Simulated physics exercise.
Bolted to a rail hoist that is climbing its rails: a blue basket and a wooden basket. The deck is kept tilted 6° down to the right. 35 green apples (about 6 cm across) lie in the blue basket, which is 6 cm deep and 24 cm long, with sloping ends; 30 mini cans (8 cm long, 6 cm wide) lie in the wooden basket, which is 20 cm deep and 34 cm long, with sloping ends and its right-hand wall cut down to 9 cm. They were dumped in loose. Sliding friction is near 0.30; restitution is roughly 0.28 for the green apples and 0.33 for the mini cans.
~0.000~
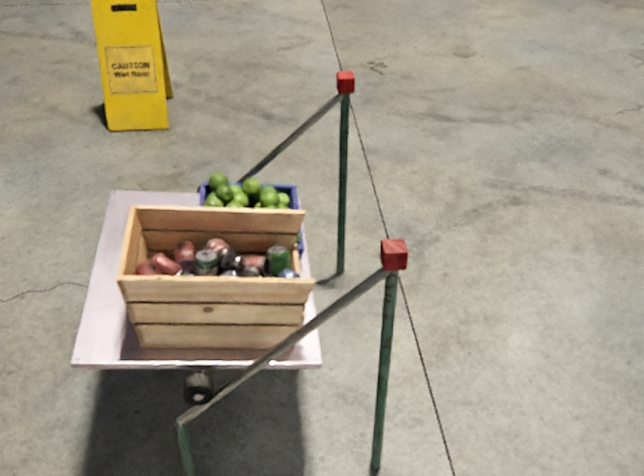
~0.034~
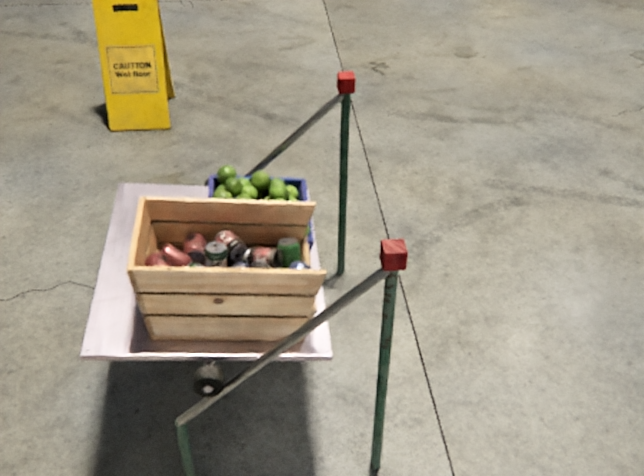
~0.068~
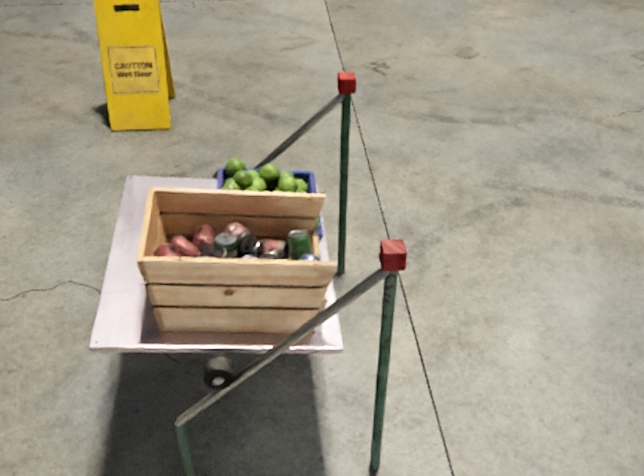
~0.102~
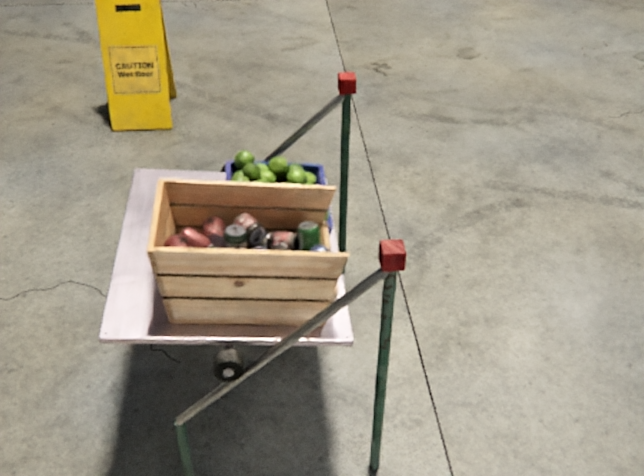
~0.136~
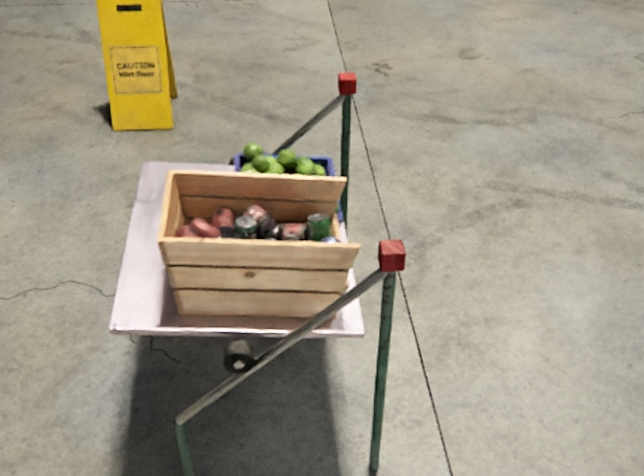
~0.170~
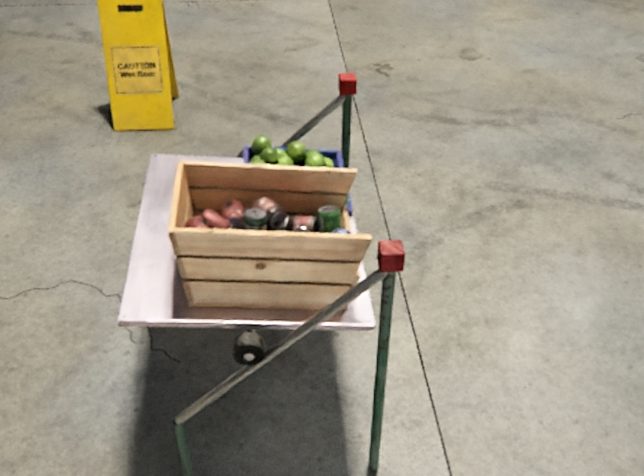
A pale flat cart carrying a wooden basket of mini cans and, behind it, a blue basket of green apples starts low between two sloping rails with red-capped posts. It moves steadily up and to the right across the view, both baskets riding along with their contents still inside.
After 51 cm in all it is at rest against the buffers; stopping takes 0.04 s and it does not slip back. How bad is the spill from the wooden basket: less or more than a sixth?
Under a sixth of the mini cans leave the wooden basket.
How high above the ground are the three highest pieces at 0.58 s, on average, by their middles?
About 92 cm.
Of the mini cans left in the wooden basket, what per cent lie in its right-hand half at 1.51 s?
Roughly 70 in a hundred.
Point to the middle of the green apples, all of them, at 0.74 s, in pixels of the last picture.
Near (402, 112).
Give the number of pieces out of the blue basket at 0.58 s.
About: Blue basket 1.
After 0.46 s, it meets the buffers.
After 0.58 s, 1 of 35 out of the blue basket and 0 of 30 out of the wooden basket.
After 0.74 s, 6 of 35 out of the blue basket and 1 of 30 out of the wooden basket.
After 0.96 s, 8 of 35 out of the blue basket and 2 of 30 out of the wooden basket.
Final count (at 1.51 s), 8 of 35 out of the blue basket and 2 of 30 out of the wooden basket. Asked share, 2 of 30, 7 per cent.
